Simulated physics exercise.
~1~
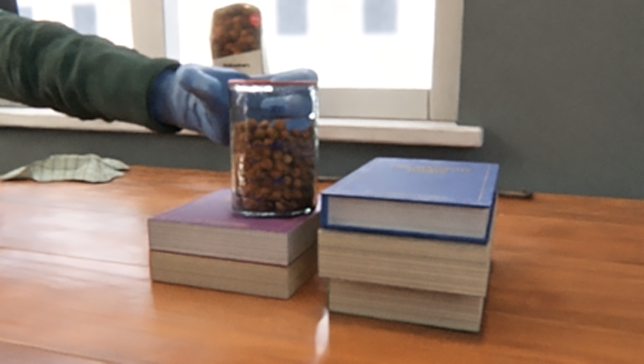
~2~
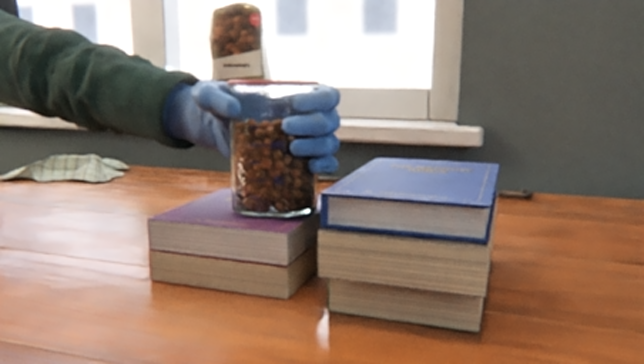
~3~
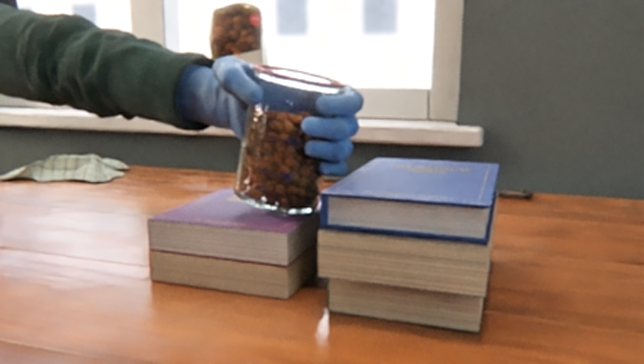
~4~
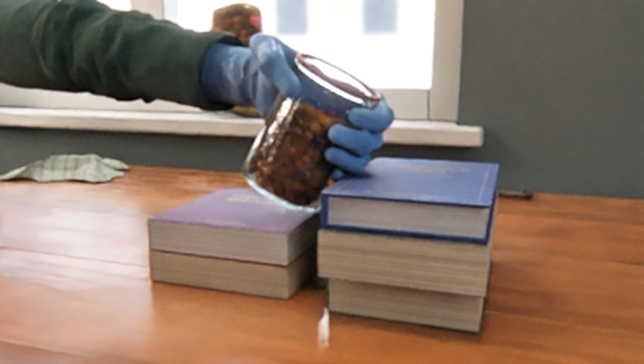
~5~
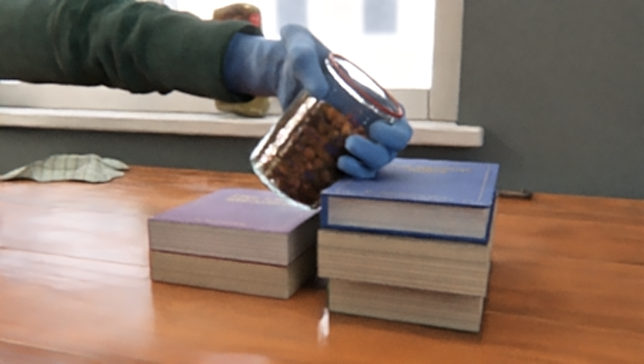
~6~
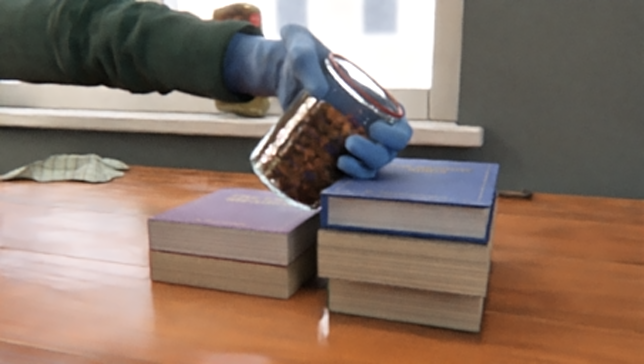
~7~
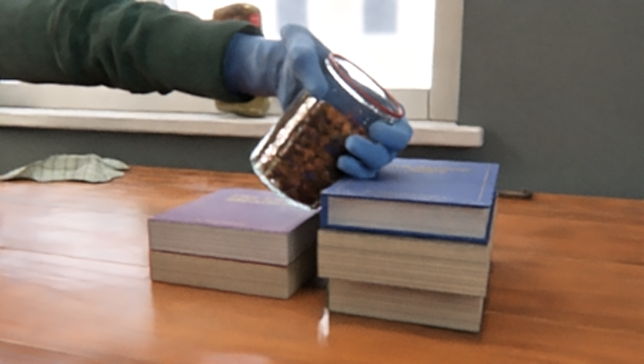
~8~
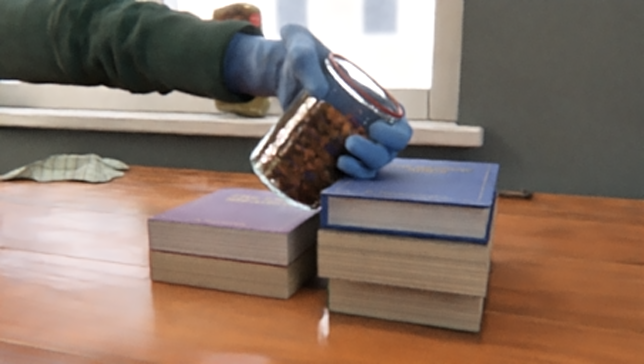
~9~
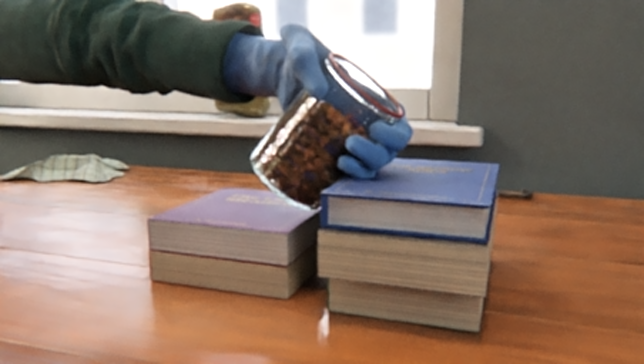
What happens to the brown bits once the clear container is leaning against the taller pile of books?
They stay inside the tilted container, and none of them spill out onto the books or the table.
